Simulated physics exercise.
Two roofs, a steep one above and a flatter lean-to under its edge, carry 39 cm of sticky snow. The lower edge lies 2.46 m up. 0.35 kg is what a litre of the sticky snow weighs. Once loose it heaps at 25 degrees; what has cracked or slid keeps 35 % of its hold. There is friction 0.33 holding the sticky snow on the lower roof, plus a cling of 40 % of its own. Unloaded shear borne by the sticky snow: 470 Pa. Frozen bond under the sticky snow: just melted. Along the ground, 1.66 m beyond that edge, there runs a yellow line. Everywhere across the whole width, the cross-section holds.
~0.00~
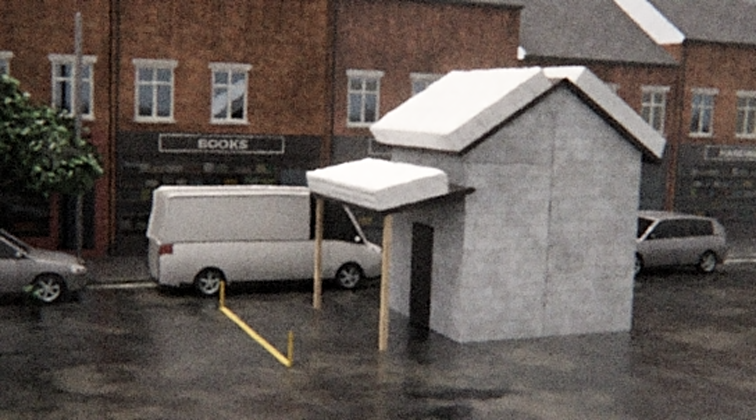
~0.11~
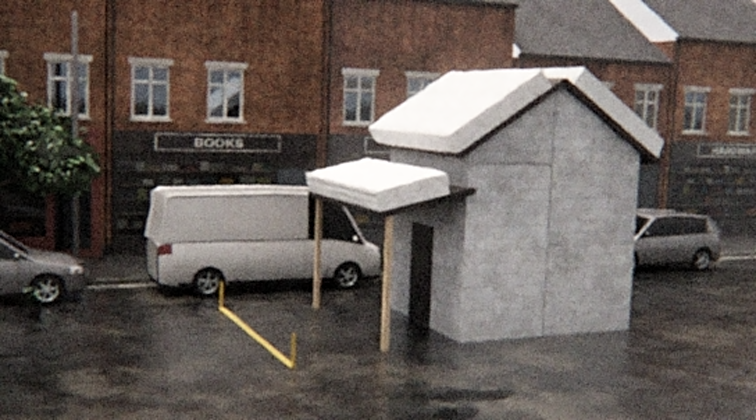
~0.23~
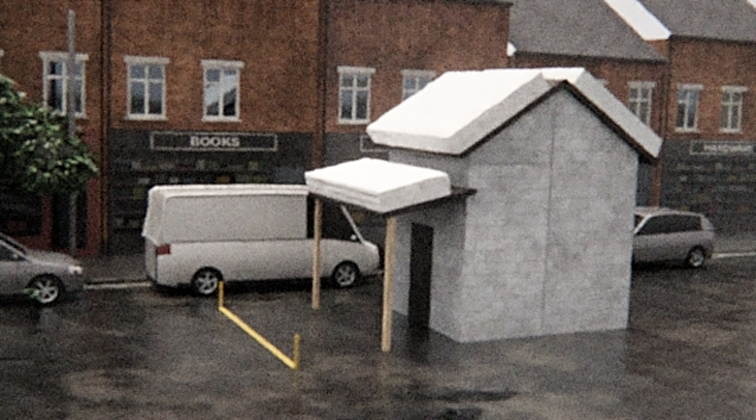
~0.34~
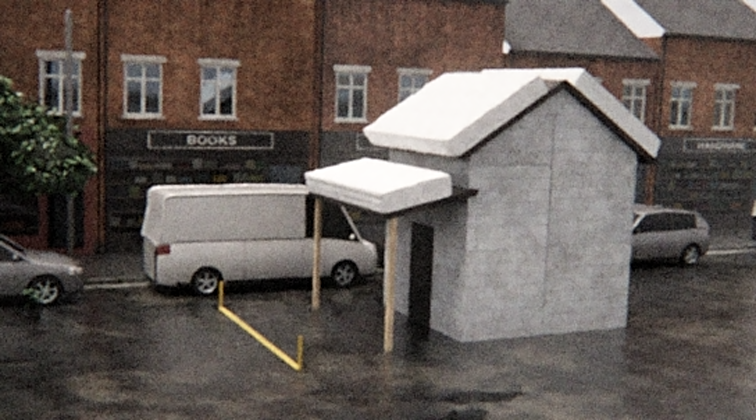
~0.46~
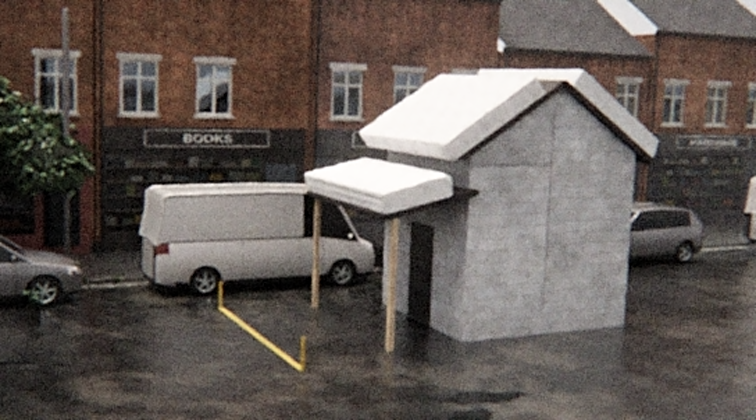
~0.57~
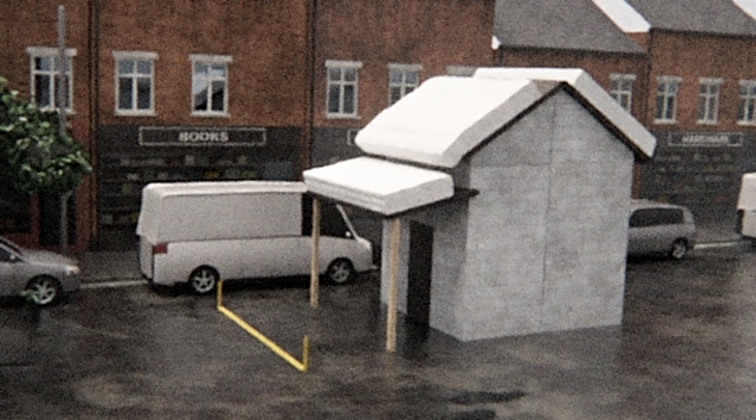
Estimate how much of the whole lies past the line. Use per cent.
15 %.
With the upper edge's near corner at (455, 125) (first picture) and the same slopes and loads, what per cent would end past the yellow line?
Share past the line: About 35 %.
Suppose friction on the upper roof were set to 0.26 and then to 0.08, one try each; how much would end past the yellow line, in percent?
One try each gives 30 % and then 40 %.
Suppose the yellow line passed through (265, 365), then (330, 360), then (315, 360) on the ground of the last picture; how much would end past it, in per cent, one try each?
Roughly 7 %, then 35 %, then 25 %.
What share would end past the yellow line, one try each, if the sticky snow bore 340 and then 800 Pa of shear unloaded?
Respectively 25 % and 3 %.
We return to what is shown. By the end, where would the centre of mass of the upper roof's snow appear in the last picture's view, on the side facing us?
Around (362, 280).
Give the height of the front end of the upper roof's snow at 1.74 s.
Somewhere around 2.8 metres, I'd say.
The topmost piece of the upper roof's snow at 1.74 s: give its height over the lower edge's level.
Some 1.3 m.
By 1.11 s, none is below the lower edge and 0 % is past the line.
By 1.74 s, none is below the lower edge and 0 % is past the line.
By 2.37 s, 38 % is below the lower edge and 0 % is past the line.
By 3.00 s, 58 % is below the lower edge and 14 % is past the line.
By 4.80 s, at the end, 61 % is below the lower edge and 15 % is past the line.
